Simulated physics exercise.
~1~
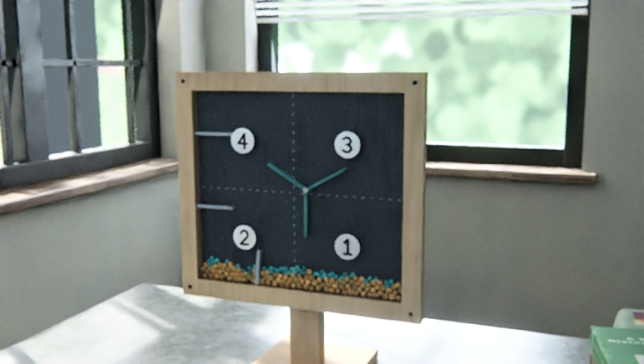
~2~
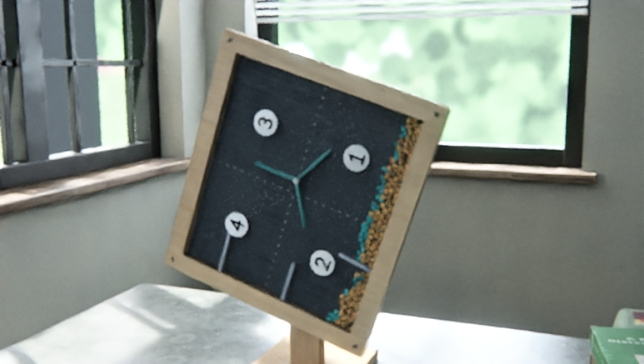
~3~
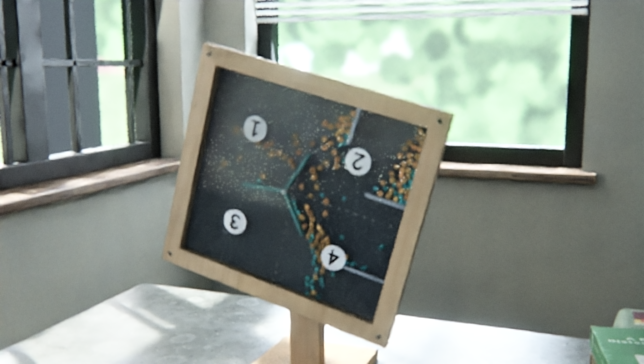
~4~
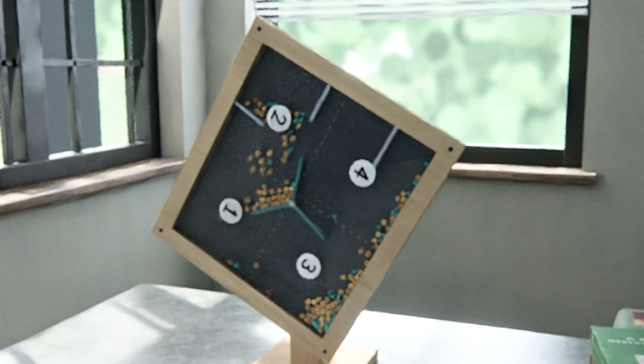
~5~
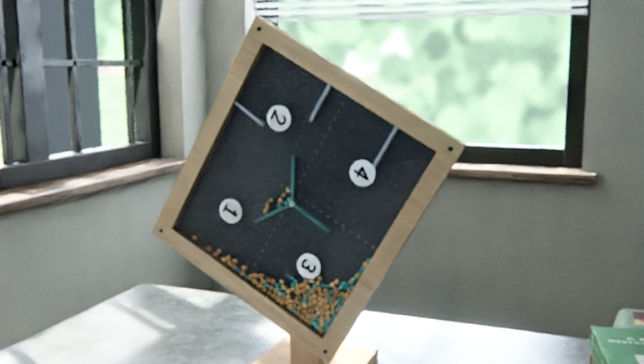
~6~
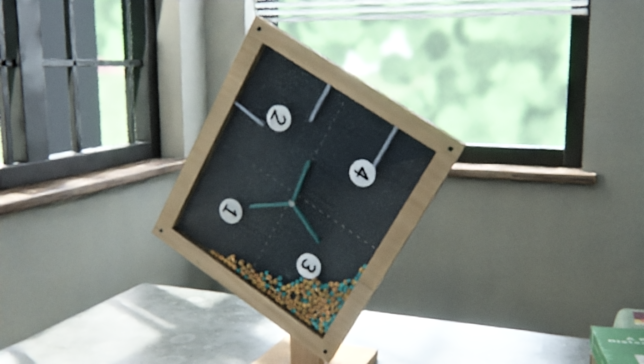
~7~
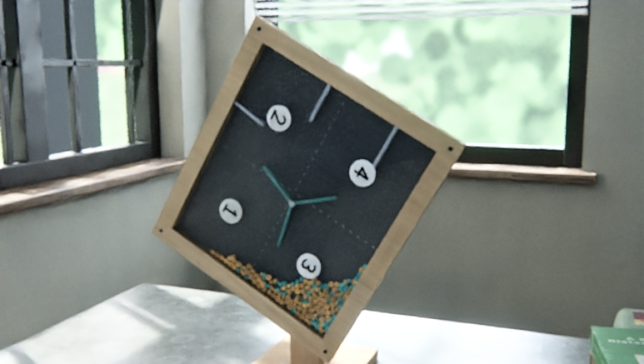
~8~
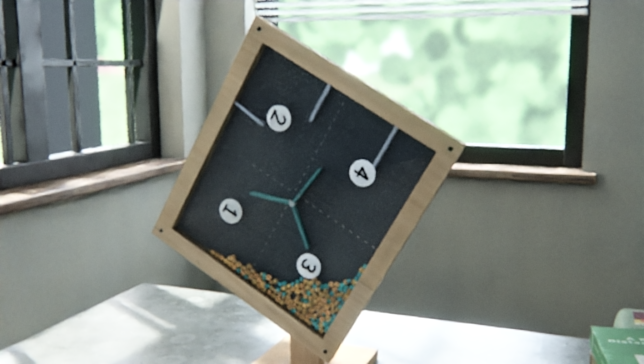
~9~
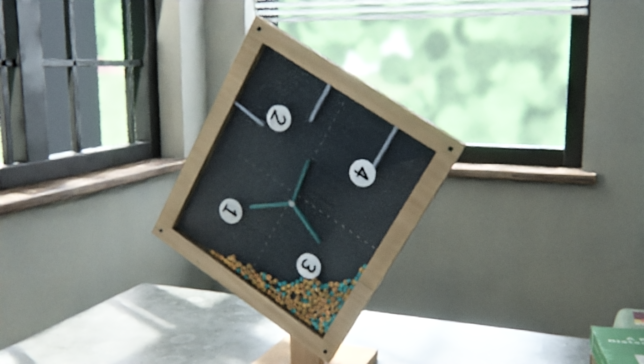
In this clip, a square wooden-framed case holding orange and turquoise beads turns anticlockwise on its stand, sending them tumbling past a three-armed spinner. The case stops tilted, and the beads settle in its lowest corner, mostly in quarter three, while the spinner keeps changing position.
